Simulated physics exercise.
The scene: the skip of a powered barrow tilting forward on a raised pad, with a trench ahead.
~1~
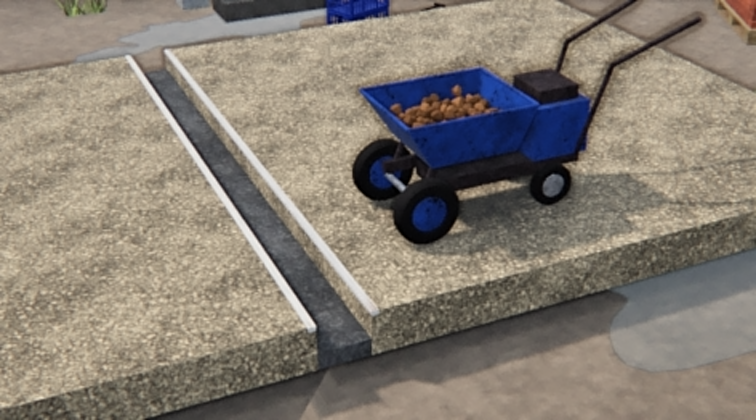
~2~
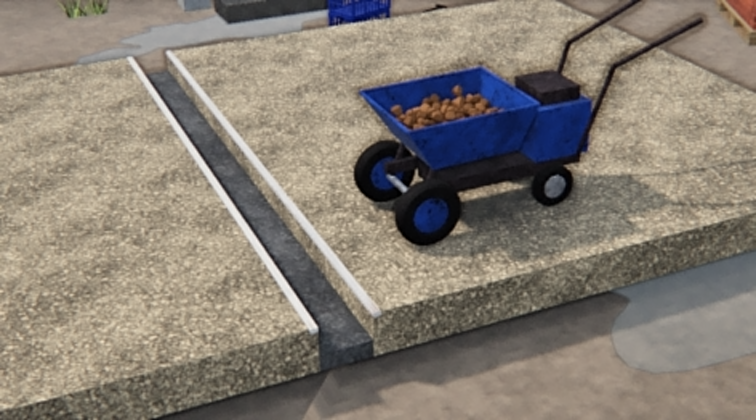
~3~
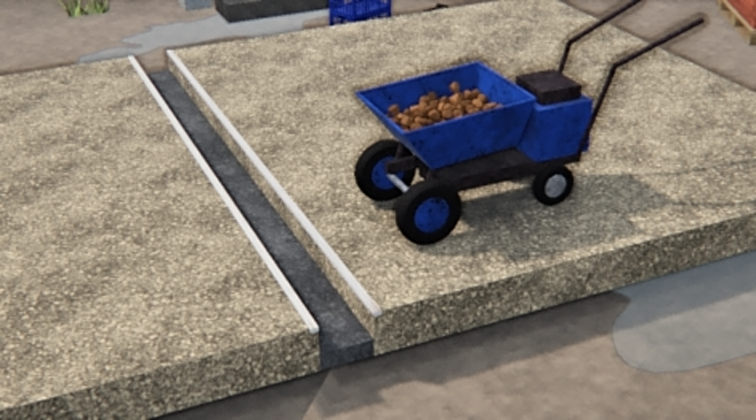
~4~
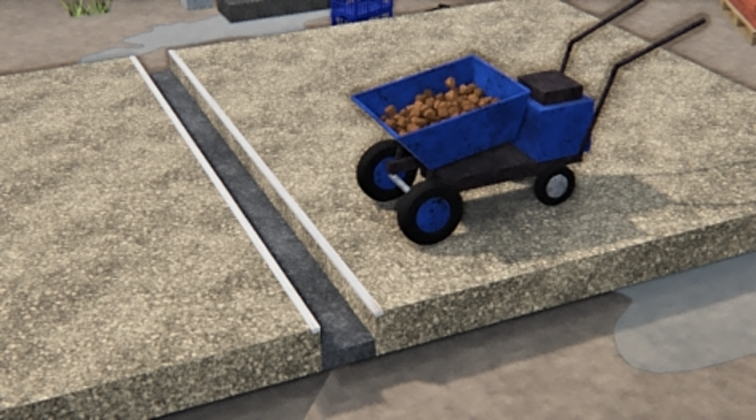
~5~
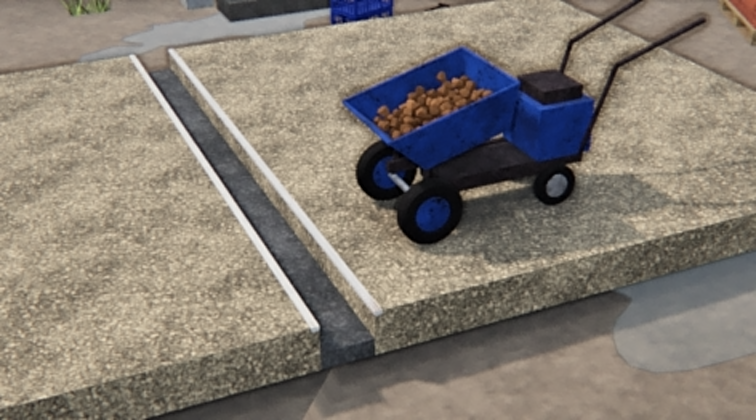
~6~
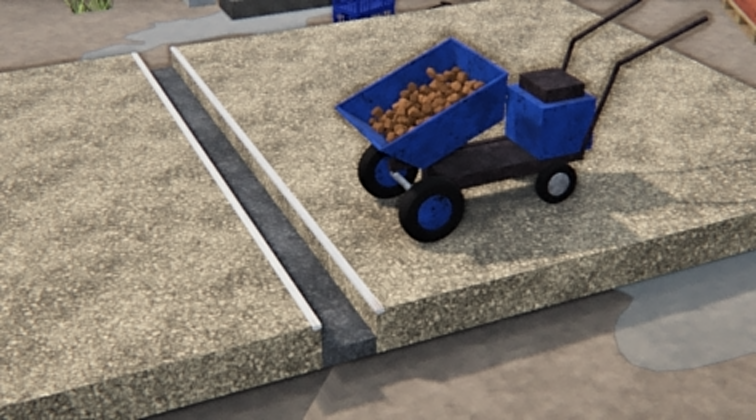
A blue powered barrow with black handles and blue-hubbed wheels stands on a raised, speckled tan pad outdoors, seen from above at an angle. Its skip holds brown clods, and to its left a dark, pale-edged trench crosses the pad, with a blue crate behind. The skip starts level, then tilts forward to the left, slowly then clearly, its rear lifting from the chassis, while the wheels stay put.
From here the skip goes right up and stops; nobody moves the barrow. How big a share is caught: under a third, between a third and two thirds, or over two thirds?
The trench ends with more than two thirds of it.
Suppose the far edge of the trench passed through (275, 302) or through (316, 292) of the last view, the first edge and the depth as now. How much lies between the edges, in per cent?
Near 100 % and 70 %.
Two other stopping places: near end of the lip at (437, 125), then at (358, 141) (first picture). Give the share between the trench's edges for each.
About 70 and 10 per cent.
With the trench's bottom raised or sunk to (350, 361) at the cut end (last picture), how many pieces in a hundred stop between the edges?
About 100 per cent.
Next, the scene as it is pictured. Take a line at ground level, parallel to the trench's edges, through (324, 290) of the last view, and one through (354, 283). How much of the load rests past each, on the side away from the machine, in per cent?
Near 40 % and 100 %.
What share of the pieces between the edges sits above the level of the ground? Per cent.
Close to 20 per cent.
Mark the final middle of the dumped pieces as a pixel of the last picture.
Around (296, 255).
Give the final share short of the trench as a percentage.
Close to 0 per cent.
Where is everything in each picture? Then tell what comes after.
In the first frame, lip of the skip near (409, 131), level; top of the load near (447, 117), clay clods; first edge of the trench near (353, 283); far edge near (292, 298), the trench over half as wide as the skip, and about half as deep as wide.
In the second frame, lip of the skip near (409, 133), tipped barely; top of the load near (457, 118).
In the third frame, lip of the skip near (405, 135), tipped barely; top of the load near (454, 116).
In the fourth frame, lip of the skip near (399, 139), tipped a little; top of the load near (468, 106).
In the fifth frame, lip of the skip near (390, 144), tipped clearly; top of the load near (459, 101).
In the sixth frame, lip of the skip near (382, 150), tipped clearly; top of the load near (463, 95); first edge of the trench near (358, 281); far edge near (297, 296).
Shortly afterwards, skip tipped steeply; the whole lot in the skip.
Next, skip tipped right over; near two thirds in the skip; near a quarter in or heaped over the trench; only a few falling.
Some moments later, skip tipped right over; a little in the skip; all but a few in or heaped over the trench; only a few beyond it.
In the end, skip tipped right over; only a few short of the trench; all but a few in or heaped over the trench; only a few beyond it.
